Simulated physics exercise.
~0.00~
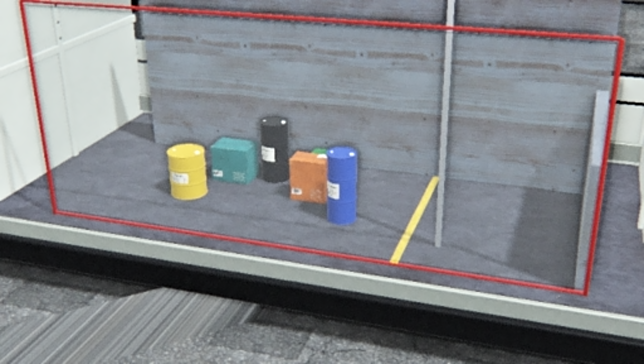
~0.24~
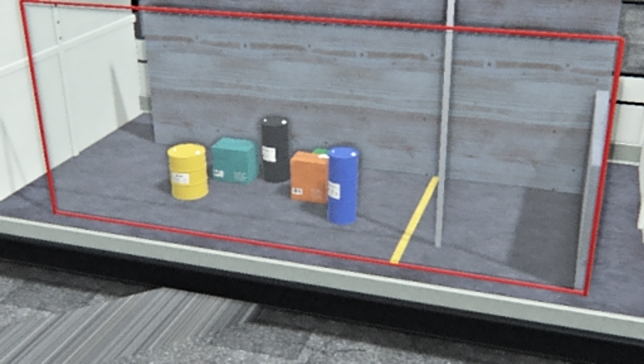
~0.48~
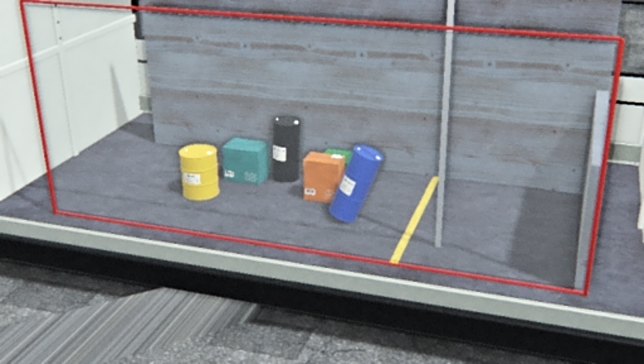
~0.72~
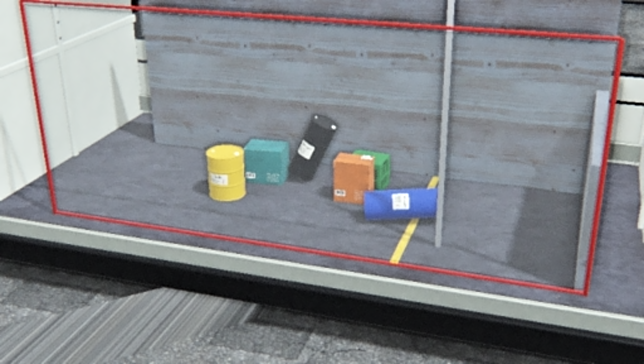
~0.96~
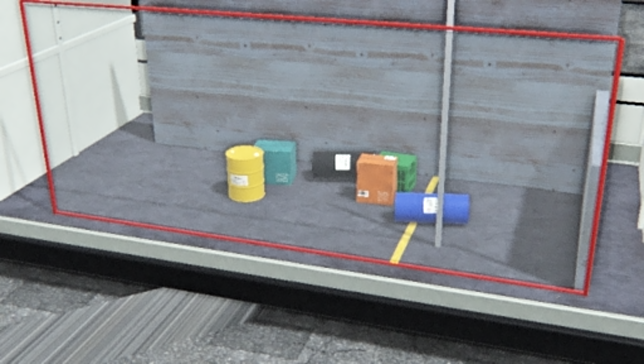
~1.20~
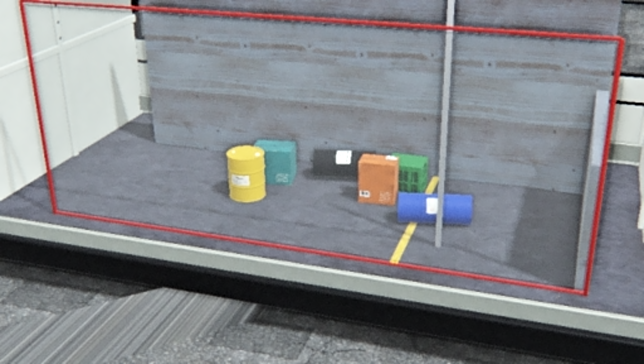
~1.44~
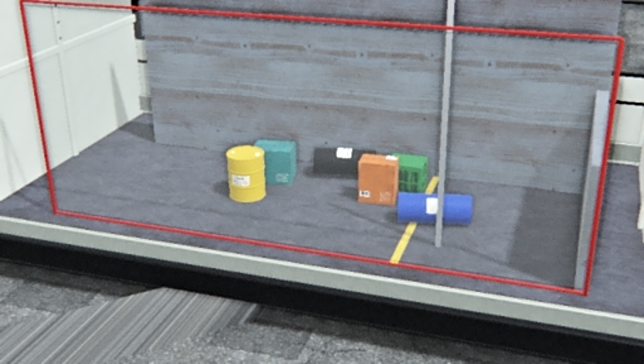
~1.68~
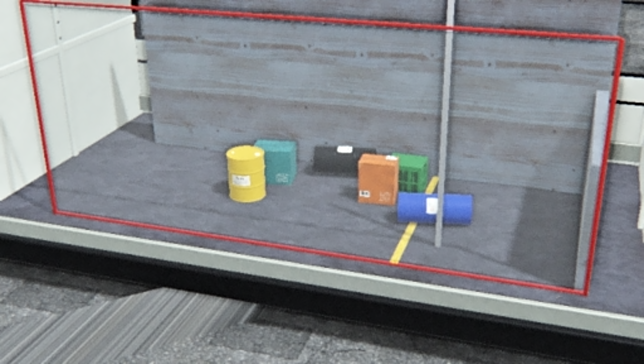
The video shows drums and boxes sliding right across a gray floor as the blue drum tips over, followed by the black drum. The blue drum comes to rest on its side past the yellow line, while the upright yellow drum and the boxes stop short of it.
